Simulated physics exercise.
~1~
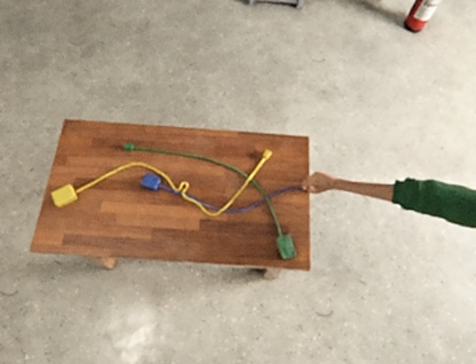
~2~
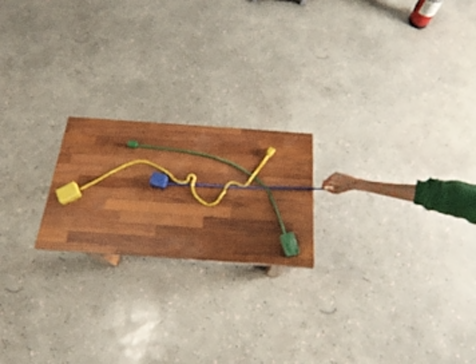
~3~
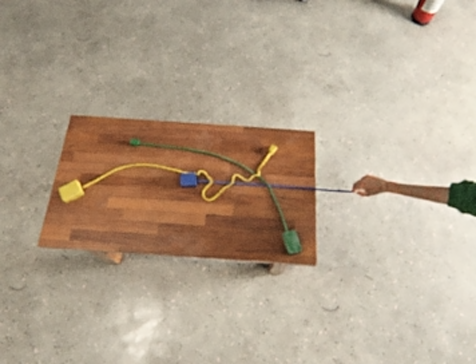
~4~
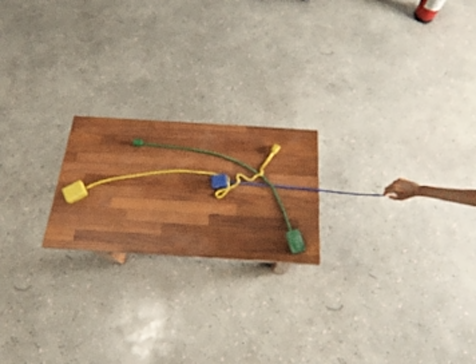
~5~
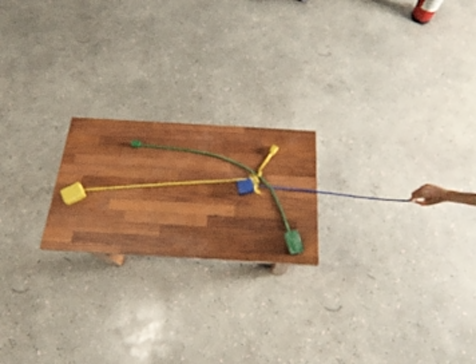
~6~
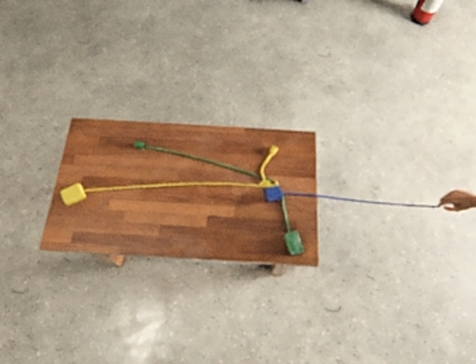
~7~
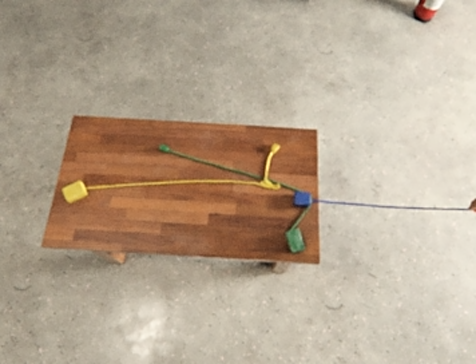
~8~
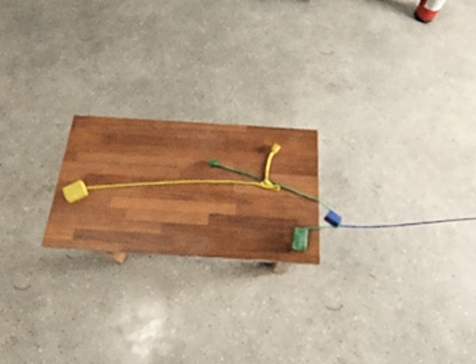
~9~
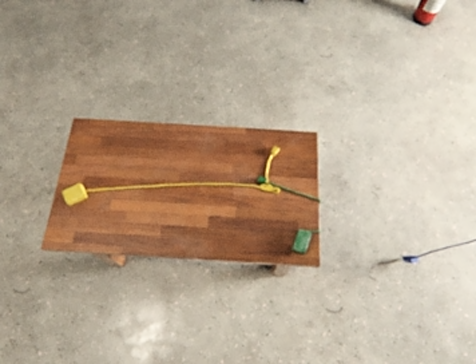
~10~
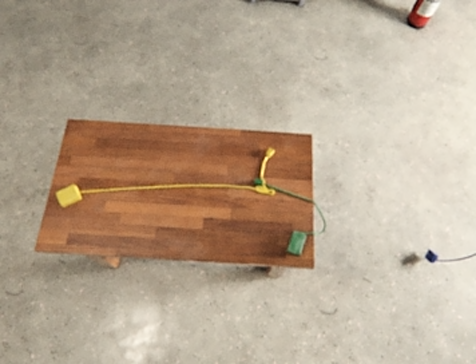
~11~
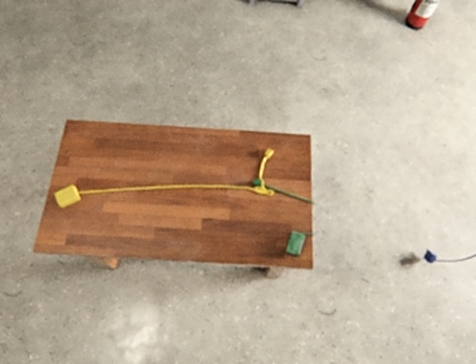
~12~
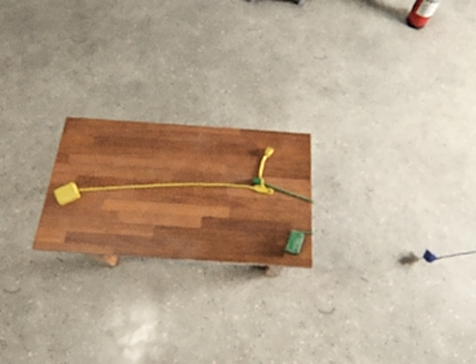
On a wooden table standing on a grey concrete floor, yellow, green and blue leads with block chargers lie across one another. A hand in a green sleeve grips the end of the blue lead and pulls it steadily to the right, dragging the blue charger across the tabletop. The charger draws the looped yellow lead straighter, then catches the green lead and pulls its plug rightward. The blue charger slides over the right edge and drops towards the floor. It ends off the table, while the yellow and green chargers remain on top, the yellow one barely disturbed.
